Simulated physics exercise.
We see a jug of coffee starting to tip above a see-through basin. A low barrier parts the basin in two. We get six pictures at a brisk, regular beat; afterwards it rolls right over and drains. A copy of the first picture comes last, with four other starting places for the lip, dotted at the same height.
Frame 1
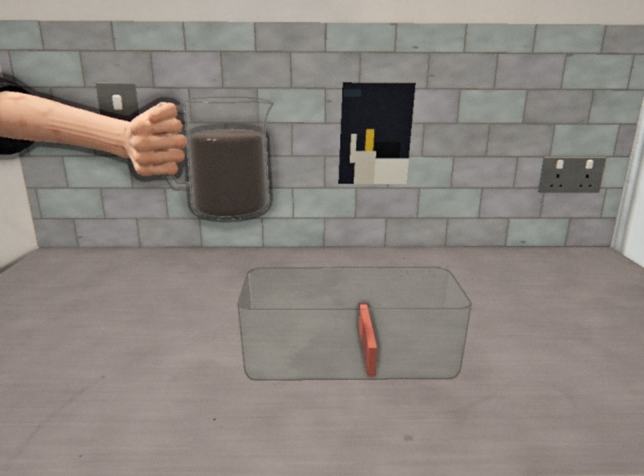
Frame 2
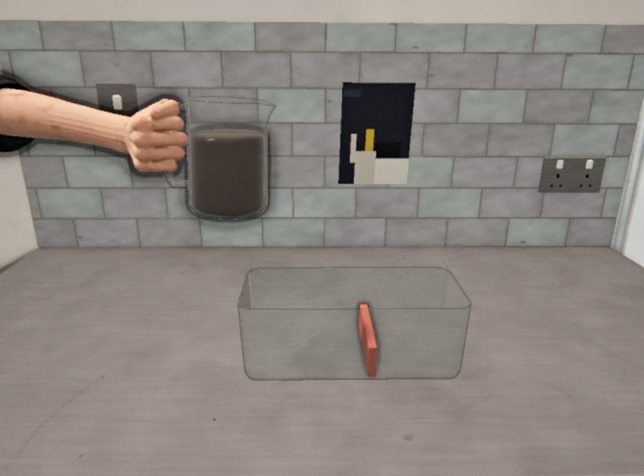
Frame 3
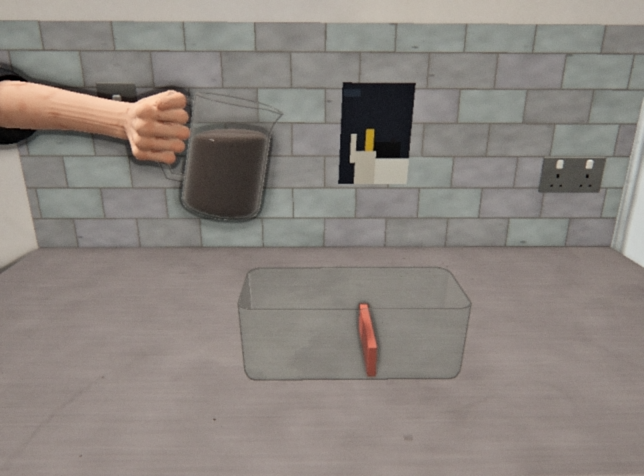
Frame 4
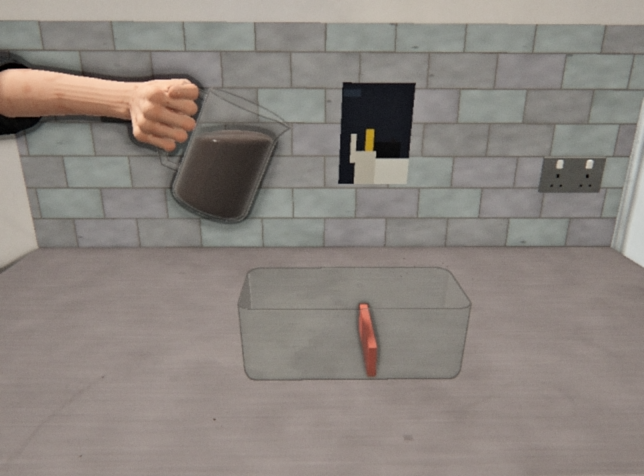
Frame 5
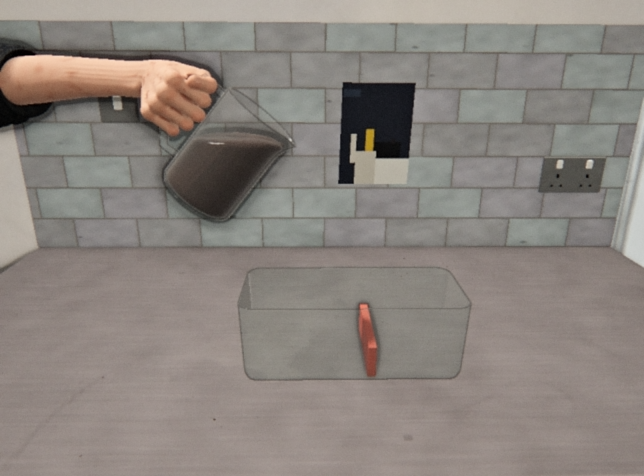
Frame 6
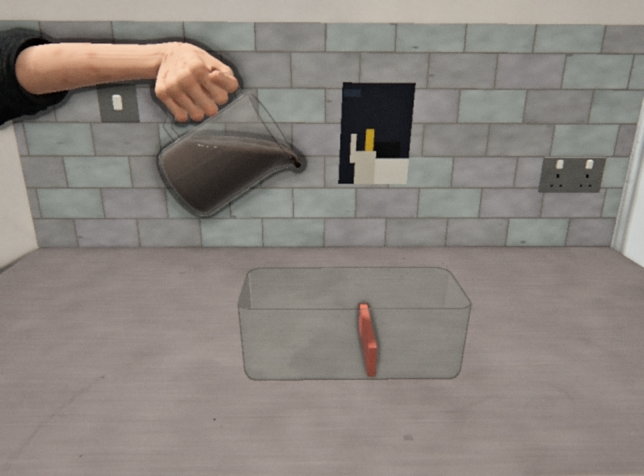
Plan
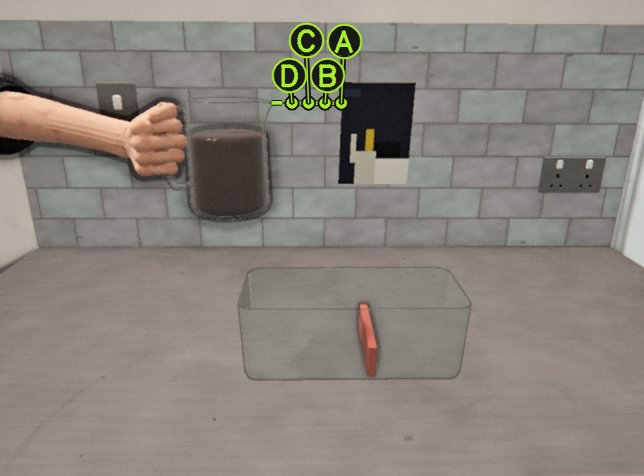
A bare forearm with a dark sleeve reaches in from the left, its fist holding a clear jug of dark brown coffee, seen from a fixed, front-on view of a kitchen counter. Below stands a see-through basin with a low red barrier, before grey-green tiles, a dark picture and sockets. The hand tilts the jug steadily rightward until coffee reaches over its lip.
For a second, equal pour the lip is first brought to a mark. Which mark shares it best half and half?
D beats the others.
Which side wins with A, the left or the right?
The right side.
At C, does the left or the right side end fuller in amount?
The right one.
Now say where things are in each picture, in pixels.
Upright, lip at (272, 102); basin from (244, 376) to (460, 374); top of the wall at (368, 324); nothing has left yet, in the first picture.
Tipped about 3°, lip at (275, 105); nothing has left yet, in the second picture.
Tipped about 11°, lip at (282, 113); nothing has left yet, in the third picture.
Tipped about 24°, lip at (290, 127); nothing has left yet, in the fourth picture.
Tipped about 40°, lip at (296, 145); nothing has left yet, in the fifth picture.
Tipped about 56°, lip at (296, 165); coffee is over the lip, down to (296, 165), in the sixth picture.
On the marked copy, A at (341, 103); B at (324, 103); C at (308, 103); D at (291, 103).
Choosing A, about 11 % ends left of the wall and 82 % right of it; 7 % is lost outside.
Choosing B, about 7 % ends left of the wall and 89 % right of it; 4 % is lost outside.
Choosing C, about 12 % ends left of the wall and 86 % right of it.
Choosing D, about 52 % ends left of the wall and 46 % right of it.
